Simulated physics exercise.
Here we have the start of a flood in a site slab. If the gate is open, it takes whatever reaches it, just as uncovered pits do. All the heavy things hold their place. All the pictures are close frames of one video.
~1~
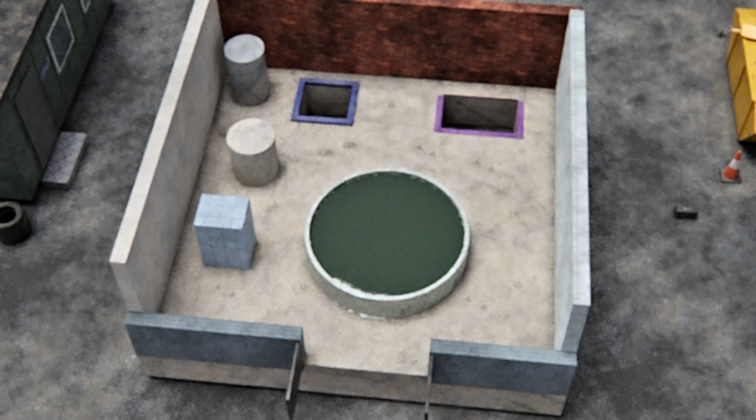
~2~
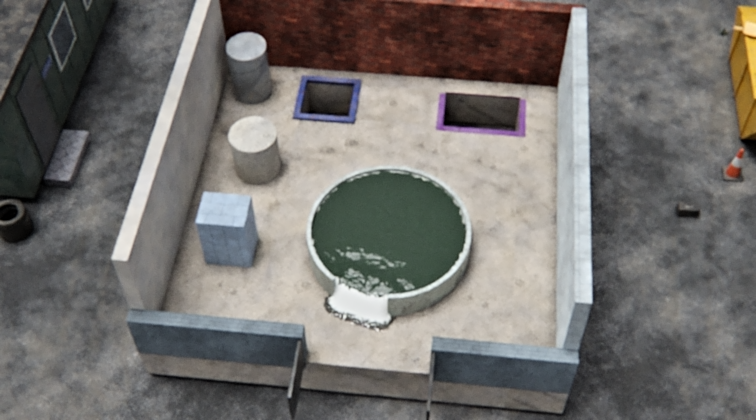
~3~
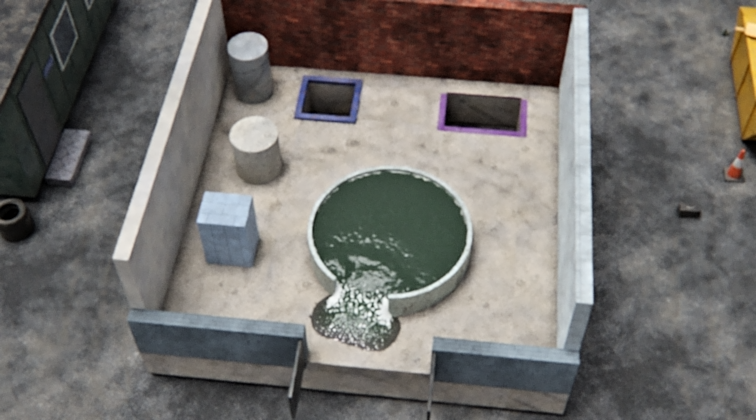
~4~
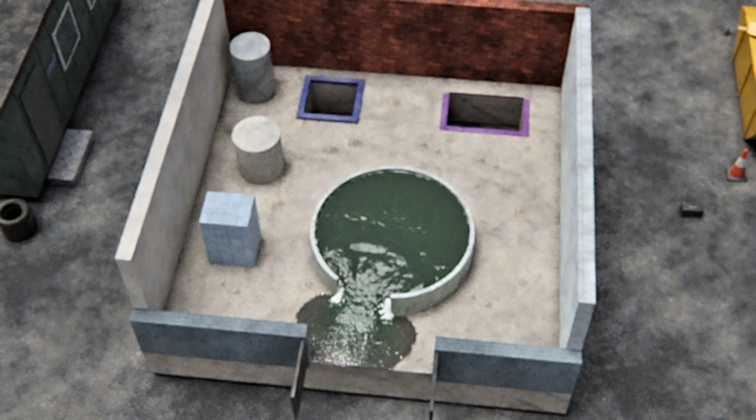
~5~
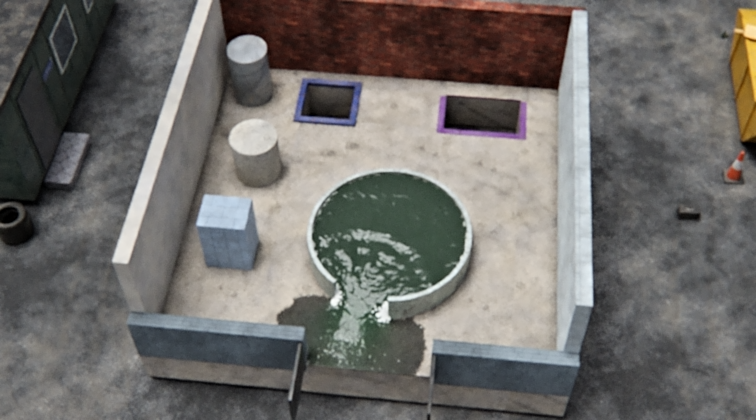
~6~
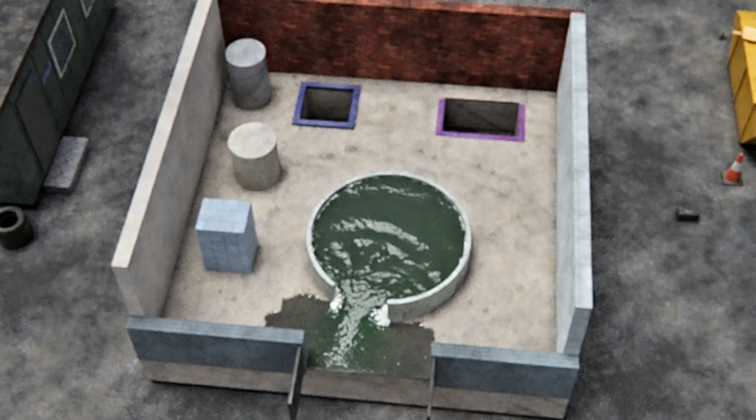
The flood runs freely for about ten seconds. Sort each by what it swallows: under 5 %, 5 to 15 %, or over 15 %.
Sorted: Gate over 15 %, blue pit under 5 %, purple pit under 5 %.
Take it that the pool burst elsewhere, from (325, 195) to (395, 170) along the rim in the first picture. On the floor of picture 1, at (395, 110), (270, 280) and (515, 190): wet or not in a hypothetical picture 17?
The first would be drenched, the second still unwetted and the third still unwetted.
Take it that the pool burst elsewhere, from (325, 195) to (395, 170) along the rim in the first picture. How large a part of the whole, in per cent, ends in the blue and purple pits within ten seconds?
For blue it's about 25 per cent, and for purple about 12 per cent.
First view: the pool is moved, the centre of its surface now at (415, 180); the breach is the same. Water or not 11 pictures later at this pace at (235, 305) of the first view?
There: Awash.
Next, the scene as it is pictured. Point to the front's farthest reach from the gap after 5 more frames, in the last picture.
Somewhere about (177, 343).
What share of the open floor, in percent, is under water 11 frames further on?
Around 15 percent of it.
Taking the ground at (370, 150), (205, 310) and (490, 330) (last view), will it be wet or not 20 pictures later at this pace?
Well, in turn they'd be dry underfoot, wet underfoot and dry underfoot.
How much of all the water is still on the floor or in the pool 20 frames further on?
Estimate: 72 per cent.
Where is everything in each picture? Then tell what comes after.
In the first picture, still water in the pool at (387, 233).
In the second picture, the front is at (330, 300), out from the gap at (360, 303).
In the third picture, water pours out at (361, 304) and has run to (319, 327).
In the fourth picture, water pours out at (363, 303) and has run to a hidden place.
In the fifth picture, the front is at a hidden place, out from the gap at (361, 306).
In the sixth picture, water pours out at (360, 309) and has run to a hidden place.
A moment on, water covers 10 % of the floor; the gate 8 %, the blue pit 0 %, the purple pit 0 %.
Next, water covers 15 % of the floor; the gate 17 %, the blue pit 0 %, the purple pit 0 %.
Then, water covers 15 % of the floor; the gate 29 %, the blue pit 0 %, the purple pit 0 %.
Later, water covers 30 % of the floor; the gate 43 %, the blue pit 0 %, the purple pit 0 %.
In the end, water covers 40 % of the floor; the gate 57 %, the blue pit 0 %, the purple pit 0 %.
